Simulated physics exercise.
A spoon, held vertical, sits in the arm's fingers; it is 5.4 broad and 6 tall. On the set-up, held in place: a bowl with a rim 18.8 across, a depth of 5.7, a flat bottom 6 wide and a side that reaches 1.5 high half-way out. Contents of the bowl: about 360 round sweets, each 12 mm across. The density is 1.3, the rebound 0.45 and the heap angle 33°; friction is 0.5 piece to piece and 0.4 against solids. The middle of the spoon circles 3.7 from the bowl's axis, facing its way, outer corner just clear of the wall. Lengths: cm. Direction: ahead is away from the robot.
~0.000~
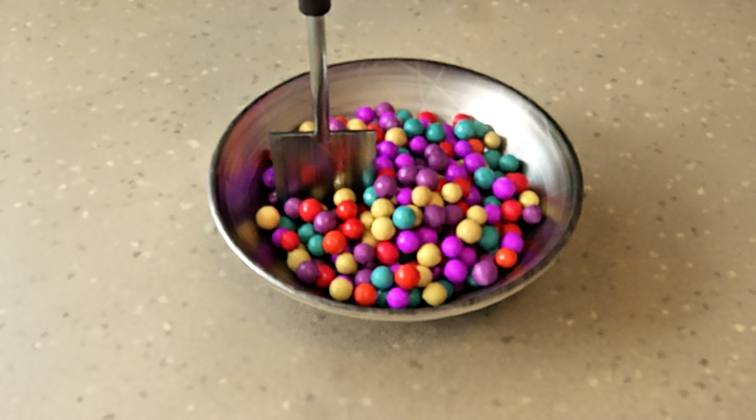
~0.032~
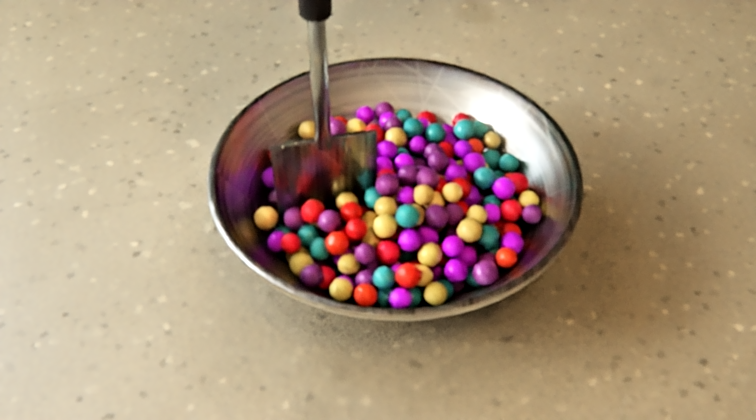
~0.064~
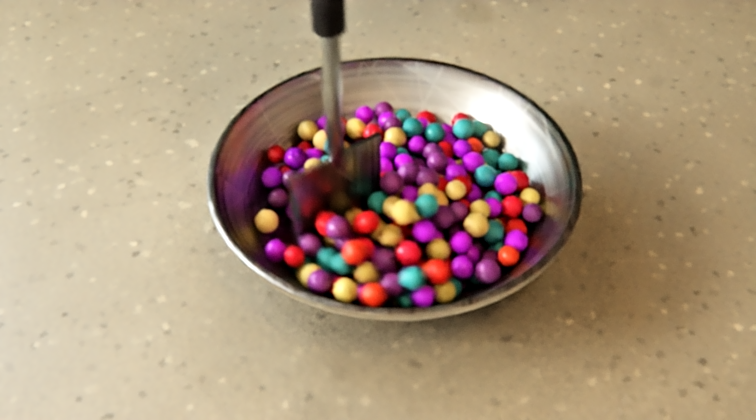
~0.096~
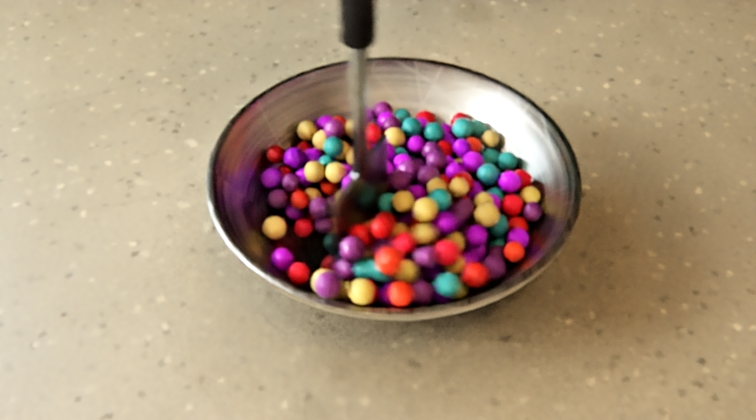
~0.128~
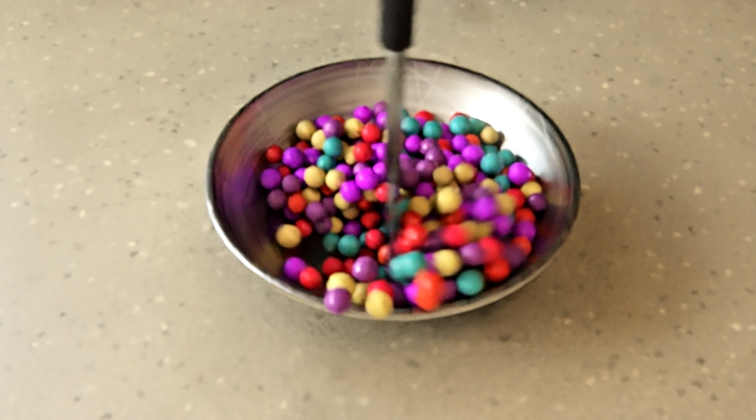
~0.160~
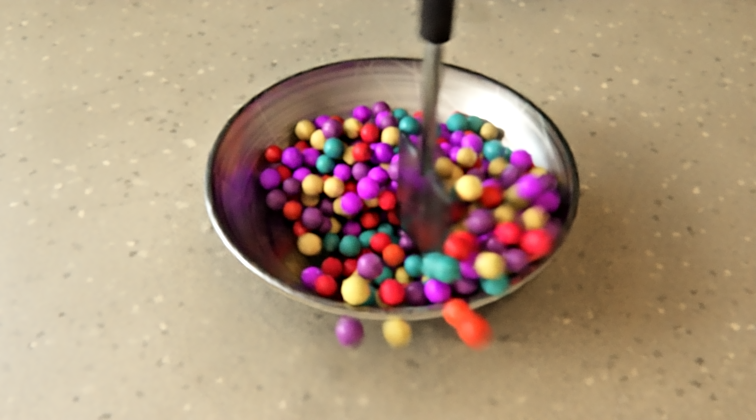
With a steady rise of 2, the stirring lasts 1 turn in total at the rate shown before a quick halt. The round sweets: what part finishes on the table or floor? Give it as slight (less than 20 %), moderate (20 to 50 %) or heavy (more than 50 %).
It is moderate.
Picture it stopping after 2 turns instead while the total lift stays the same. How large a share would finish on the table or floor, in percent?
It would be around 40 percent.
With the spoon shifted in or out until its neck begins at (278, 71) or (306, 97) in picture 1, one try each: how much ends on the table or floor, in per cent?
Near 0 and 25 in a hundred, one try each.
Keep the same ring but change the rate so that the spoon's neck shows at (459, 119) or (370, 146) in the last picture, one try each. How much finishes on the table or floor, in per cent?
So, roughly 35 percent the first time and 15 percent the second.
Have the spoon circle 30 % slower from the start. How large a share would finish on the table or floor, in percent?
My guess is about 20 per cent.
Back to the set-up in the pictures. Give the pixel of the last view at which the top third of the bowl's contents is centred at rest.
The centre is near pixel (348, 197).
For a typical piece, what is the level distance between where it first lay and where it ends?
Level distance: About 5 cm.
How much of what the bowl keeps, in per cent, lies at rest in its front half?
About 50 per cent.
By 0.28 s, 204° round, highest piece 11 above the table; 315 in the bowl, 10 on the table or floor, 36 in flight or on the tool.
By 0.40 s, 297° round, highest piece 10 above the table; 285 in the bowl, 52 on the table or floor, 24 in flight or on the tool.
By 0.65 s, 0° round, highest piece 5 above the table; 263 in the bowl, 98 on the table or floor.
By 1.35 s, 0° round, highest piece 5 above the table; 263 in the bowl, 98 on the table or floor.
Final count, 263 in the bowl, 98 on the table or floor. That is 27 % on the table or floor.
